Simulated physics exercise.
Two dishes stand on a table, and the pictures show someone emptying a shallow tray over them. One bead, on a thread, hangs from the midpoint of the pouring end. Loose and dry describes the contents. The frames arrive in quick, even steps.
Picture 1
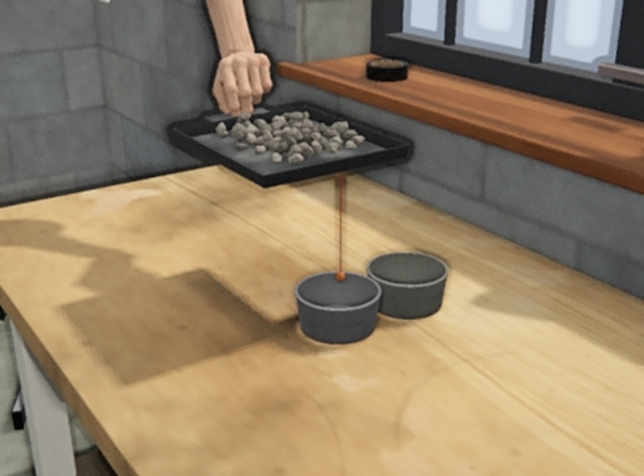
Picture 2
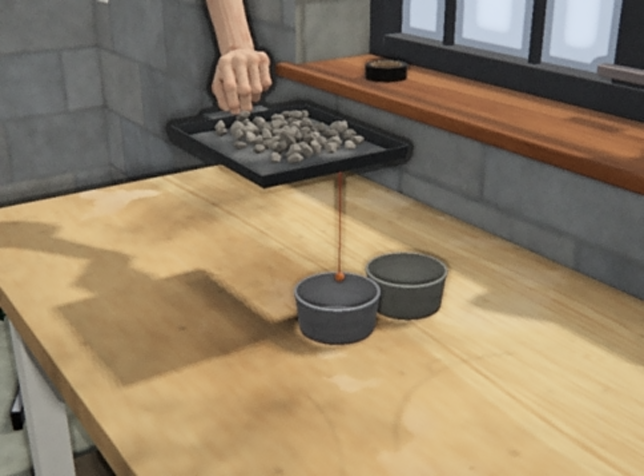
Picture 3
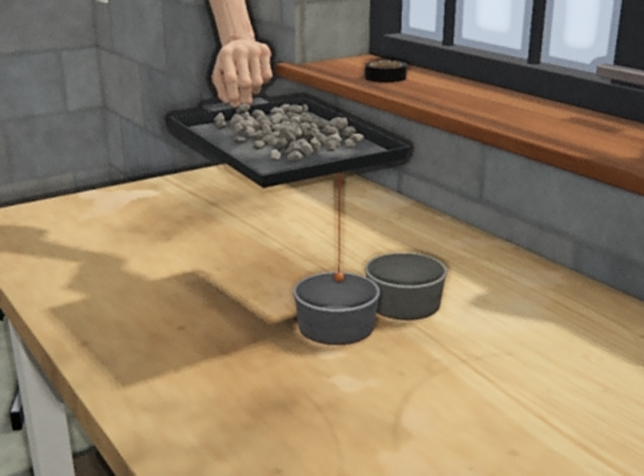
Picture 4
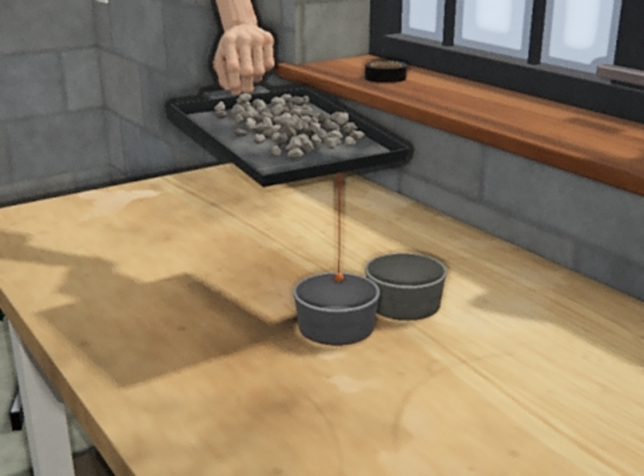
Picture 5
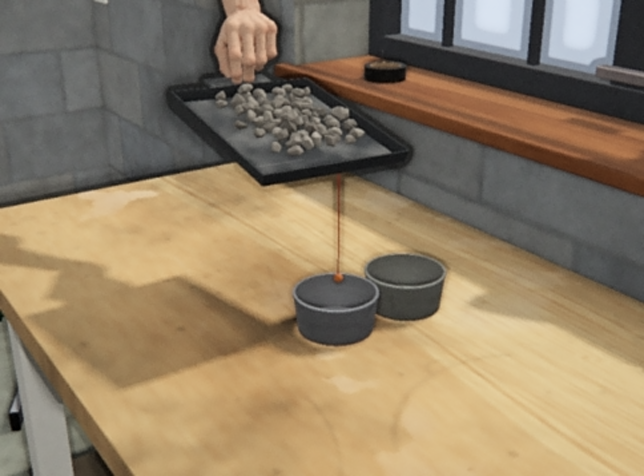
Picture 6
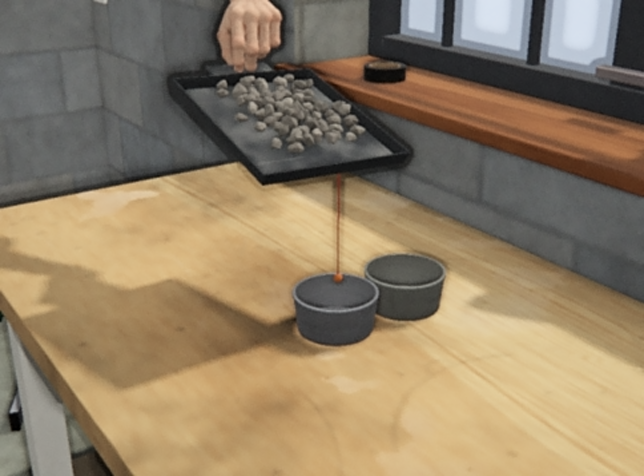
At the start, a hand grips the far edge of a dark, shallow tray of grey gravel, held nearly level above two dark dishes on a wooden table, a bead hanging beneath it. The hand then gradually lifts that edge, tilting the tray more steeply, while the dishes stay still.
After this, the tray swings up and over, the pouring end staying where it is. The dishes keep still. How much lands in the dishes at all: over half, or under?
Most of the load will miss the dishes.
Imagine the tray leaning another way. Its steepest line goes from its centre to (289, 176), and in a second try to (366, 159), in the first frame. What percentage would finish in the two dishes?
About 10 % and about 80 %.
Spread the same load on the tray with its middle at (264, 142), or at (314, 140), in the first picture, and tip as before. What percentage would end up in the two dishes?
The first start yields 30 per cent, the second 30 per cent.
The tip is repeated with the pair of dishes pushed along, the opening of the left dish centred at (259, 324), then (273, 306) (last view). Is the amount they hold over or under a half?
The dishes end up with the lesser share in the first try and the lesser share in the second.
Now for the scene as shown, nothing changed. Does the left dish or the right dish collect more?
Simple - it is the one placed right.
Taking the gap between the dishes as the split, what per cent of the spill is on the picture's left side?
Looks like close to 20 per cent of it.
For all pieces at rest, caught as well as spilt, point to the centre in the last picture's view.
(411, 332).
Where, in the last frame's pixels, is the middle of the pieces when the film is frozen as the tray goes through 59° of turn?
Somewhere about (366, 143).
Just after the last frame, tray tipped steeply; almost all on the tray; about a tenth in the air.
A moment on, tray tipped right over; roughly half on the tray; just a few in the left dish; about a tenth in the right dish; roughly a third outside both; about a tenth in the air.
Further on, tray tipped past a quarter turn; just a few in the left dish; roughly a quarter in the right dish; roughly two thirds outside both.
When it is over, tray tipped past a quarter turn; just a few in the left dish; roughly a quarter in the right dish; roughly two thirds outside both.
